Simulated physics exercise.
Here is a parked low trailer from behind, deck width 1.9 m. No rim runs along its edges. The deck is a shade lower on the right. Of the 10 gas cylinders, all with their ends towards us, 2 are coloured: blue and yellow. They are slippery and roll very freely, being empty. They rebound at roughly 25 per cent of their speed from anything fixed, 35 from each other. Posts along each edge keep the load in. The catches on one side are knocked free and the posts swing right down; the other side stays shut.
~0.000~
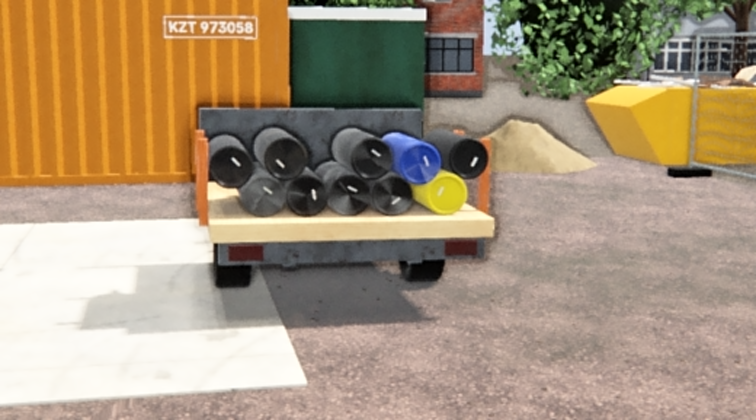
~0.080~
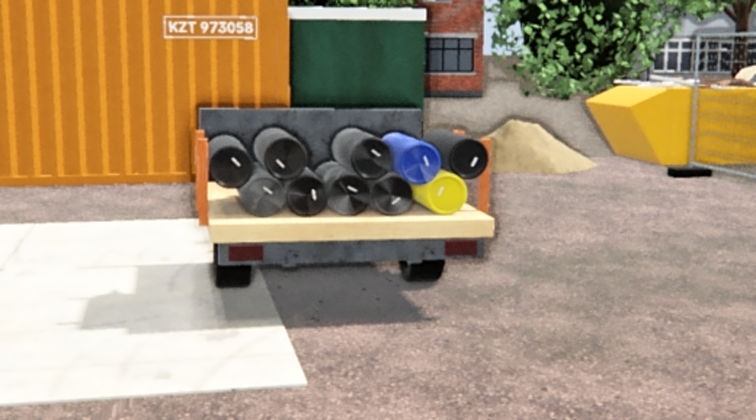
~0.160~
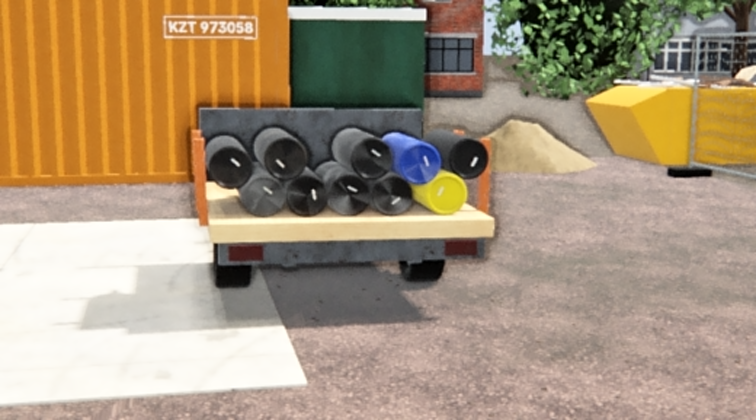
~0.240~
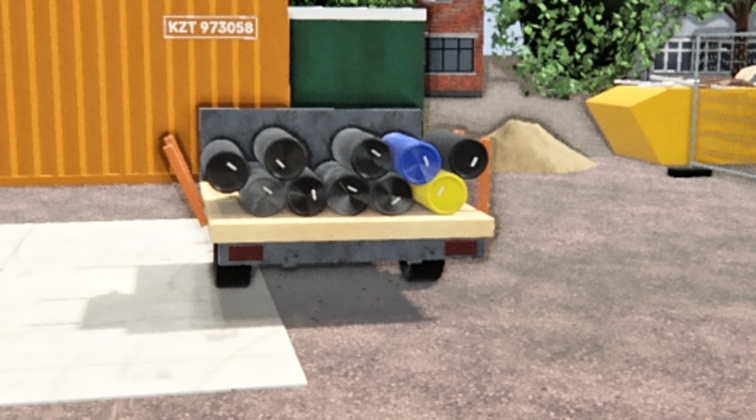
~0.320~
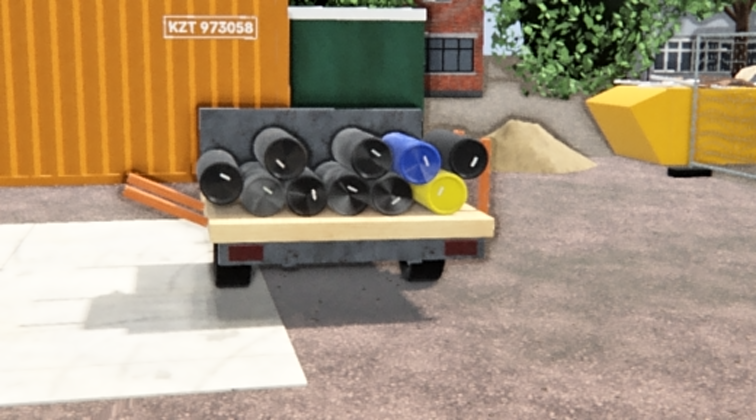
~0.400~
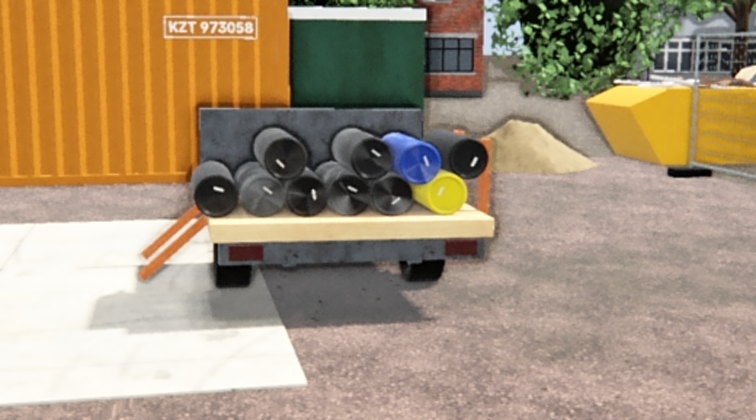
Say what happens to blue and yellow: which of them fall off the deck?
The blue one stays aboard; the yellow one stays aboard.
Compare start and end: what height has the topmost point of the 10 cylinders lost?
Roughly 0 cm.
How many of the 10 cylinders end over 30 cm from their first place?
The count is 1.
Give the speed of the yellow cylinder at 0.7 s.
Roughly 0.0 m/s.
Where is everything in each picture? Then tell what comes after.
Blue (421, 164), yellow (447, 195); both sides upright; the deck is a shade lower on the right; 5 of the 10 make up the bottom layer, in the first frame.
Blue (421, 164), yellow (447, 195); both sides upright, in the second frame.
Blue (421, 164), yellow (447, 195); sides still shut, in the third frame.
Blue (421, 164), yellow (447, 195); left posts out by 25°, tip at (170, 150), in the fourth frame.
Blue (421, 164), yellow (447, 195); left posts out by 65°, tip at (131, 191), in the fifth frame.
Blue (421, 164), yellow (447, 195); left posts out by 130°, tip at (146, 270), in the sixth frame.
Then, 0.7 s in, blue is up on others, 50 cm from the right edge; yellow is on the deck, 30 cm from the right edge; 1 off so far.
In the end (3.3 s), blue is up on others, 50 cm from the right edge; yellow is on the deck, 30 cm from the right edge; 1 off so far.
